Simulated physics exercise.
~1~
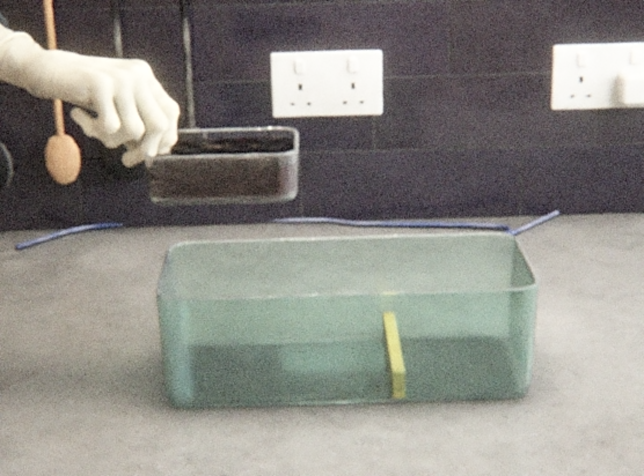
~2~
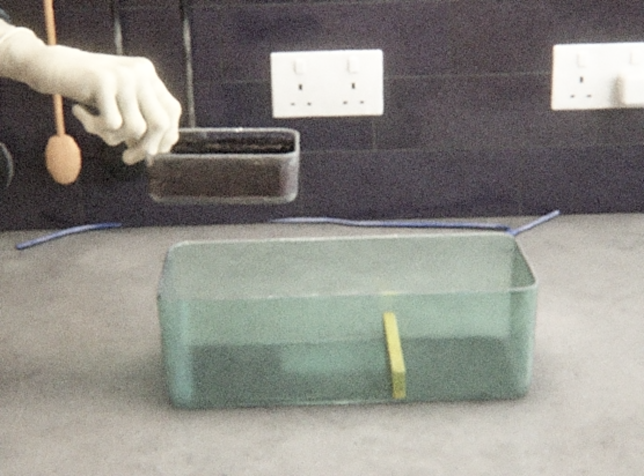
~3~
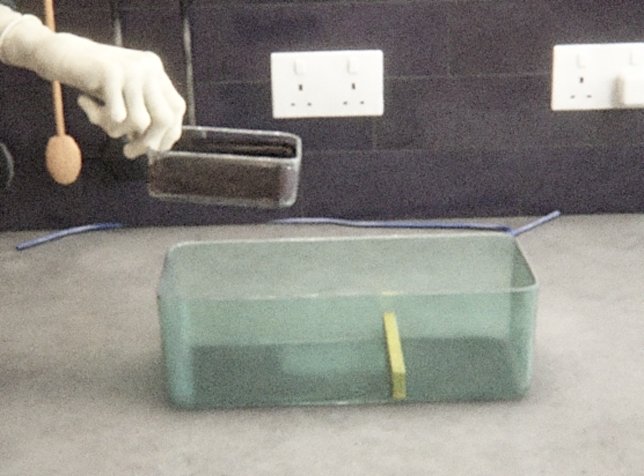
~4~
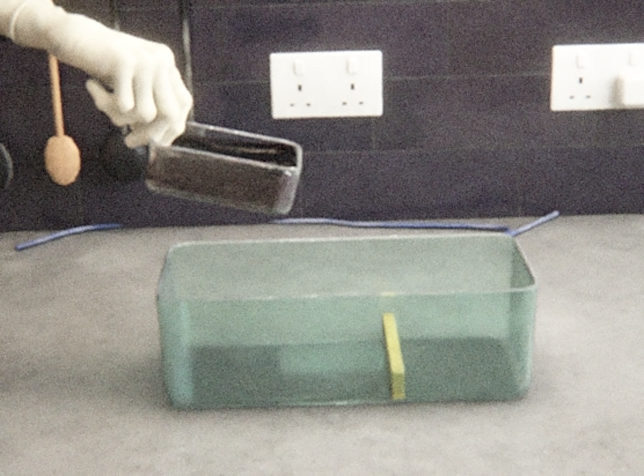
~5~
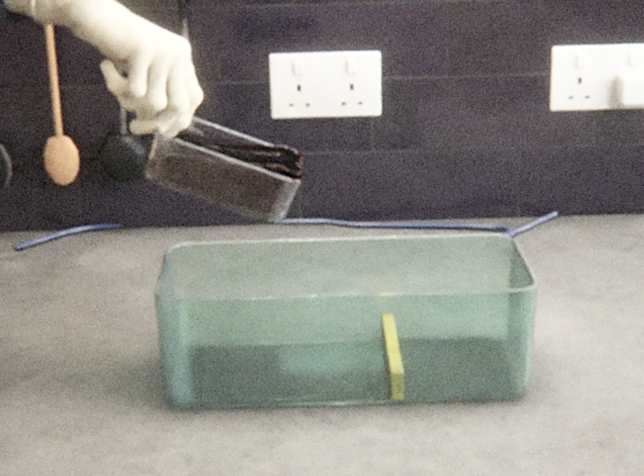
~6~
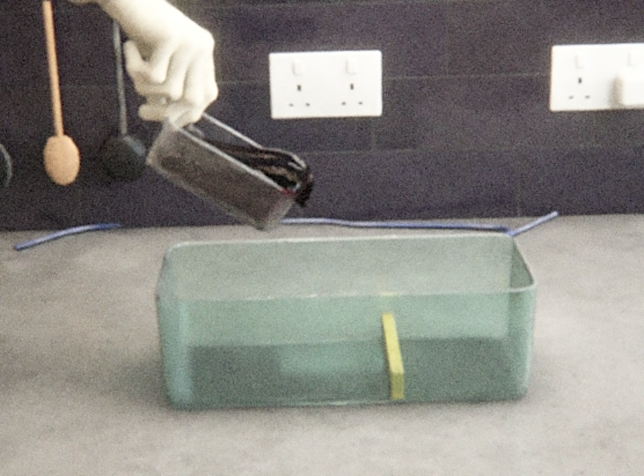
On a grey counter against a dark tiled wall, a pale hand holds a small clear tub of dark liquid above a long greenish basin with a low yellow wall inside. The hand rises and moves right, tilting the tub steadily down to the right, until dark liquid bulges over its lower rim.
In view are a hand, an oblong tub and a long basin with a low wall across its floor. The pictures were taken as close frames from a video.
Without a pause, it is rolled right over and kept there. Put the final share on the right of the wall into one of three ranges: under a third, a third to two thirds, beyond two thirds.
The right side of the wall holds a small share, below one third.
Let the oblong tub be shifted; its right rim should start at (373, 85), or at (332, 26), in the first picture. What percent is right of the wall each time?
Close to 70 % for the first start and close to 65 % for the second.
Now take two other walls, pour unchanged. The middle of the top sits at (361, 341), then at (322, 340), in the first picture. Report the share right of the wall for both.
Well, it's close to 50 per cent for the first one, then 80 per cent for the other.
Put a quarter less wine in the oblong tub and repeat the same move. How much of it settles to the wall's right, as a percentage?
Something like 15 per cent, give or take.
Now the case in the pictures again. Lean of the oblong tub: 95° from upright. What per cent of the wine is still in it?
About 5 %.
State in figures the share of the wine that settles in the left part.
Close to 85 per cent.
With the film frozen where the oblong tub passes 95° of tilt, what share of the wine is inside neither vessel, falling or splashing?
I'd say some 15 per cent.
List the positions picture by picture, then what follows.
In the first frame, it leans 0°; its right rim is at (296, 142); the wine meets the walls at (153, 151) and (295, 147); the long basin's rim runs from (164, 271) to (526, 261); the wall's top is at (393, 341).
In the second frame, it leans 1°; its right rim is at (297, 144); the wine meets the walls at (154, 150) and (295, 148).
In the third frame, it leans 6°; its right rim is at (299, 150); the wine meets the walls at (156, 148) and (296, 151).
In the fourth frame, it leans 13°; its right rim is at (299, 159); the wine meets the walls at (155, 146) and (298, 154).
In the fifth frame, it leans 22°; its right rim is at (298, 171); the wine meets the walls at (155, 145) and (297, 162); 4 per cent is over the edge.
In the sixth frame, it leans 33°; its right rim is at (296, 184); the wine meets the walls at (155, 141) and (275, 163); 13 per cent is over the edge.
A moment on, the oblong tub is tipped on its side and 5 per cent is still to pour, 78 is left of the wall and 1 right of it.
Next, the oblong tub is tipped right over and 1 per cent is still to pour, 84 is left of the wall and 13 right of it.
Then the oblong tub is tipped right over and 0 per cent is still to pour, 85 is left of the wall and 14 right of it.
Later the oblong tub is tipped right over and 0 per cent is still to pour, 85 is left of the wall and 14 right of it.
Finally, 85 per cent lies left of the wall, 14 right of it and 1 outside.
